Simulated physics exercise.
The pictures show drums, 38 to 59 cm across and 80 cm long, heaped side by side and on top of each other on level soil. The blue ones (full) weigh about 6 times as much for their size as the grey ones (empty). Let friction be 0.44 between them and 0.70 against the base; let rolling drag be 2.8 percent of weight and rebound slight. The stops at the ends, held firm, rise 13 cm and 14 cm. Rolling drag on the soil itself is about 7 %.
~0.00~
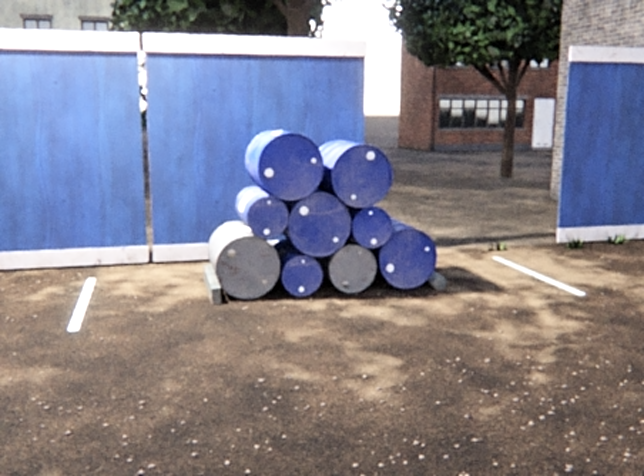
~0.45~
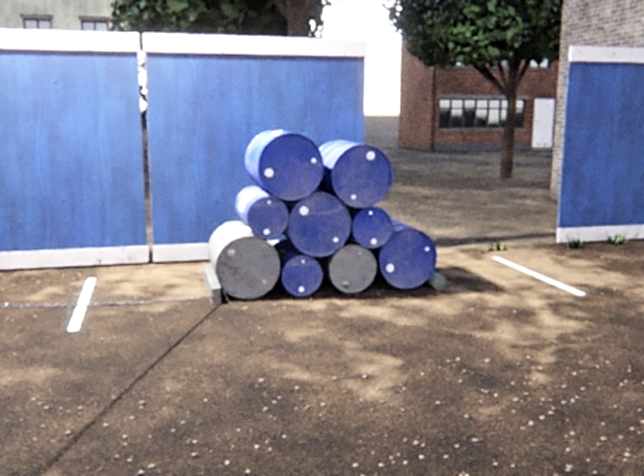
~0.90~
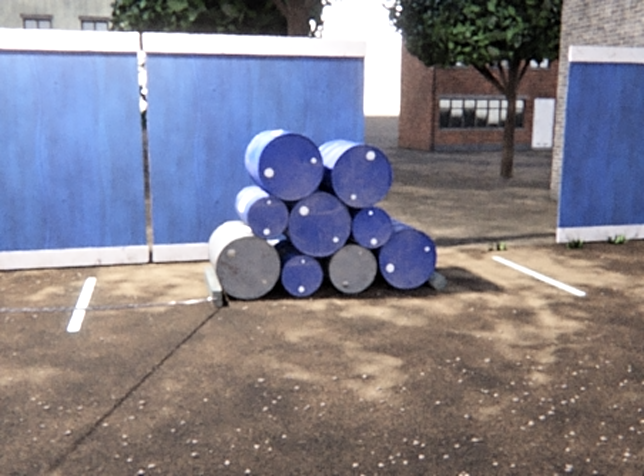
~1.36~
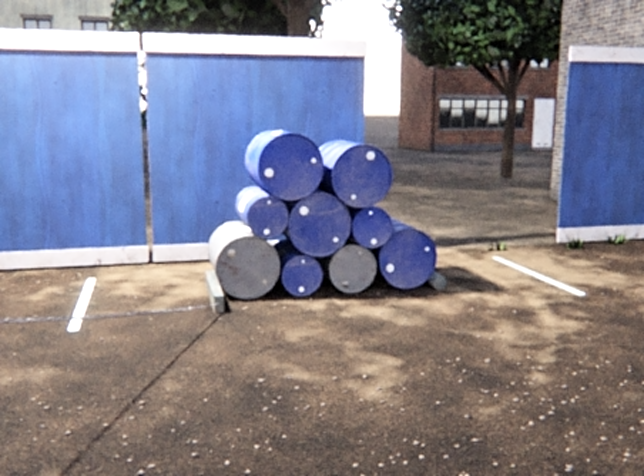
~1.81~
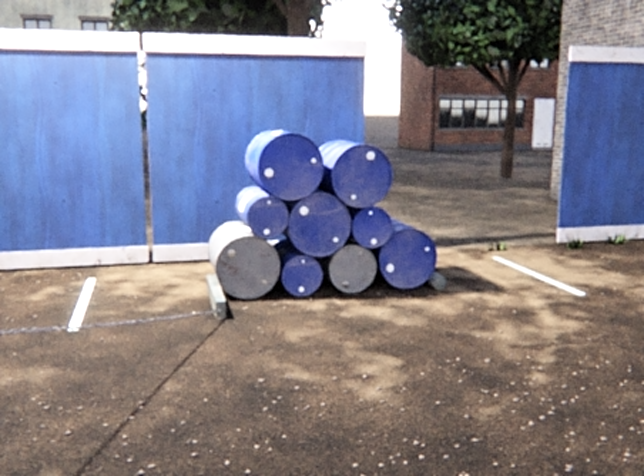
In an outdoor yard seen from the front by a still camera, brown ground spreads before blue panels edged in white, with trees and a brick building behind. Nine drums, seven blue and two grey, lie stacked at the centre between low stops, with white lines either side. A thin chain appears at left, and the left stop slides slightly toward the viewer while the drums stay still.
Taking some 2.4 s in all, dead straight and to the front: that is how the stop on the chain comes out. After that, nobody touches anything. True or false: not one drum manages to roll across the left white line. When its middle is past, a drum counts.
False.
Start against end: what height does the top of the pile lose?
Around 10 centimetres.
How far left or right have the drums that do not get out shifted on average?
Some 20 cm leftwards.
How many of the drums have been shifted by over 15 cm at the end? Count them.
Tally: 3.
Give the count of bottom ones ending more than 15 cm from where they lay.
Exactly 1.
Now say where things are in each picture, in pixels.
In the first picture, 9 drums (7 blue), 4 on the base, highest (291, 167); left batten (14 cm) (216, 288); right round bar (13 cm) (440, 276); lines (79, 313) and (555, 283).
In the second picture, the stop on the chain has not moved yet, at (216, 288); the rest still; bottom ones (248, 268) (302, 276) (353, 269) (409, 259).
In the third picture, the stop on the chain is 8 cm out, at (217, 291); the rest still.
In the fourth picture, the stop on the chain is 25 cm out, at (219, 296); the rest still.
In the fifth picture, the stop on the chain is 43 cm out, at (221, 302); the rest still.
After 3.42 s, 2 now displaced over 15 cm; not one across the white lines; the one last seen at (248, 268) 22 cm left.
After 3.98 s, 3 now displaced over 15 cm; not one across the white lines; the one last seen at (248, 268) 1.0 m left.
After 4.88 s, 3 now displaced over 15 cm; 1 across the left white line; the one last seen at (248, 268) 2.3 m left.
In the end, by 5.6 s, 3 moved over 15 cm; 1 across the left white line; the one last seen at (248, 268) rolled far off to the left; top of the pile 1.4 m high, from 1.5 m.
